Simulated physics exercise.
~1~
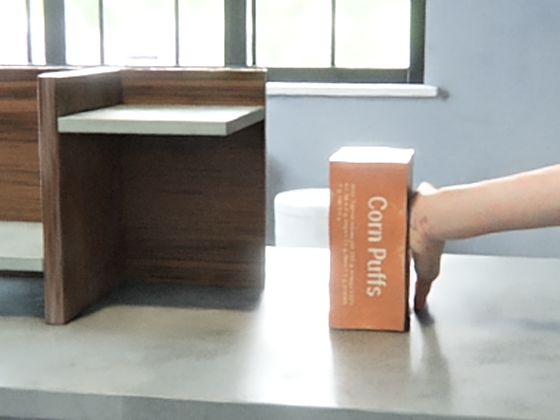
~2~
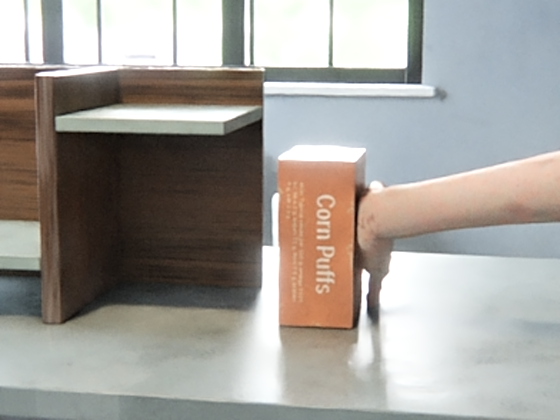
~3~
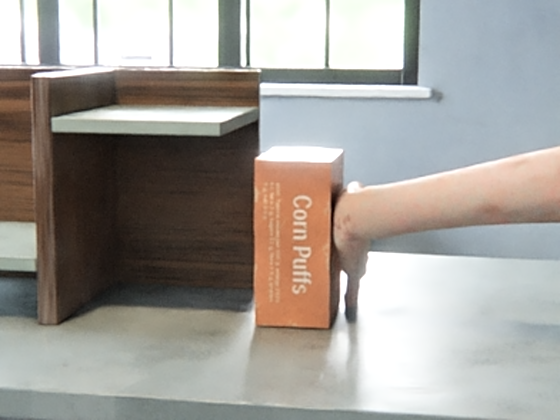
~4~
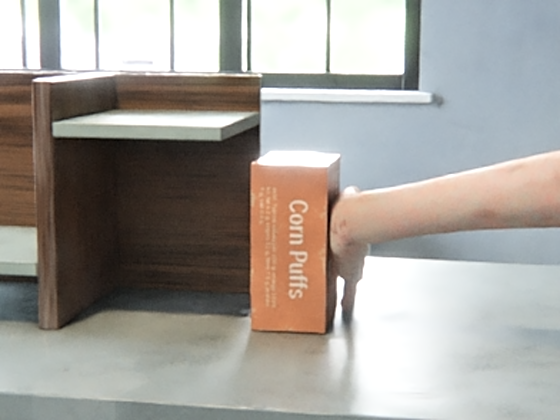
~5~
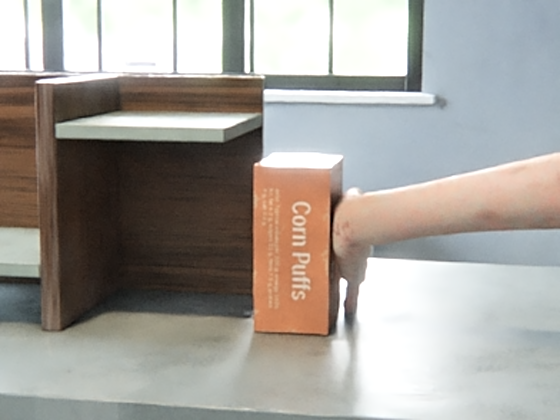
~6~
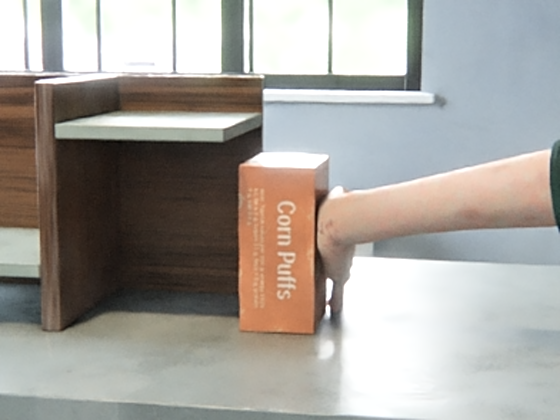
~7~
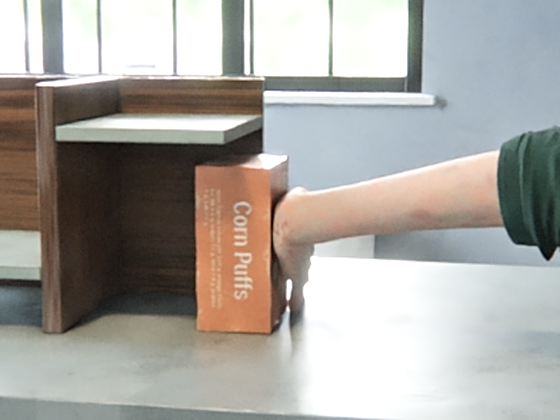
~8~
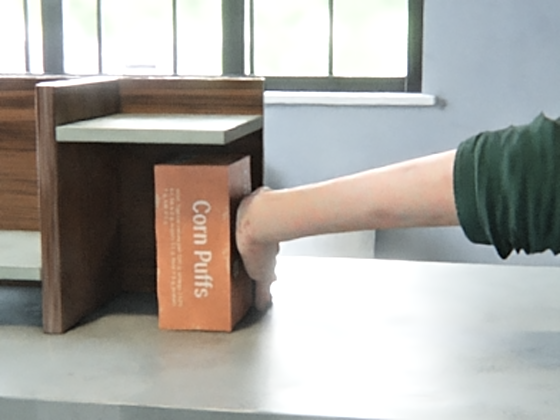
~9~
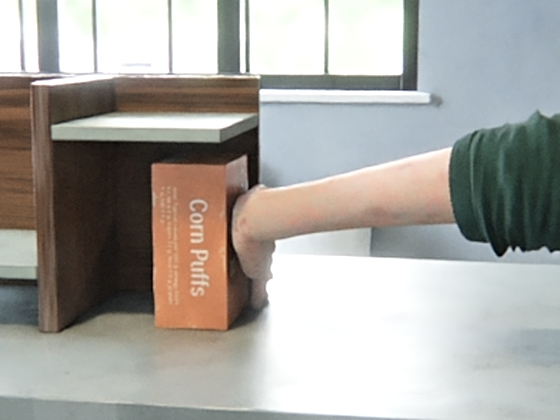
An orange Corn Puffs box was pushed left by a hand across a grey countertop toward a low wooden shelf, paused near the opening, then slid in beneath the pale ledge, where it came to rest with the hand still against it.
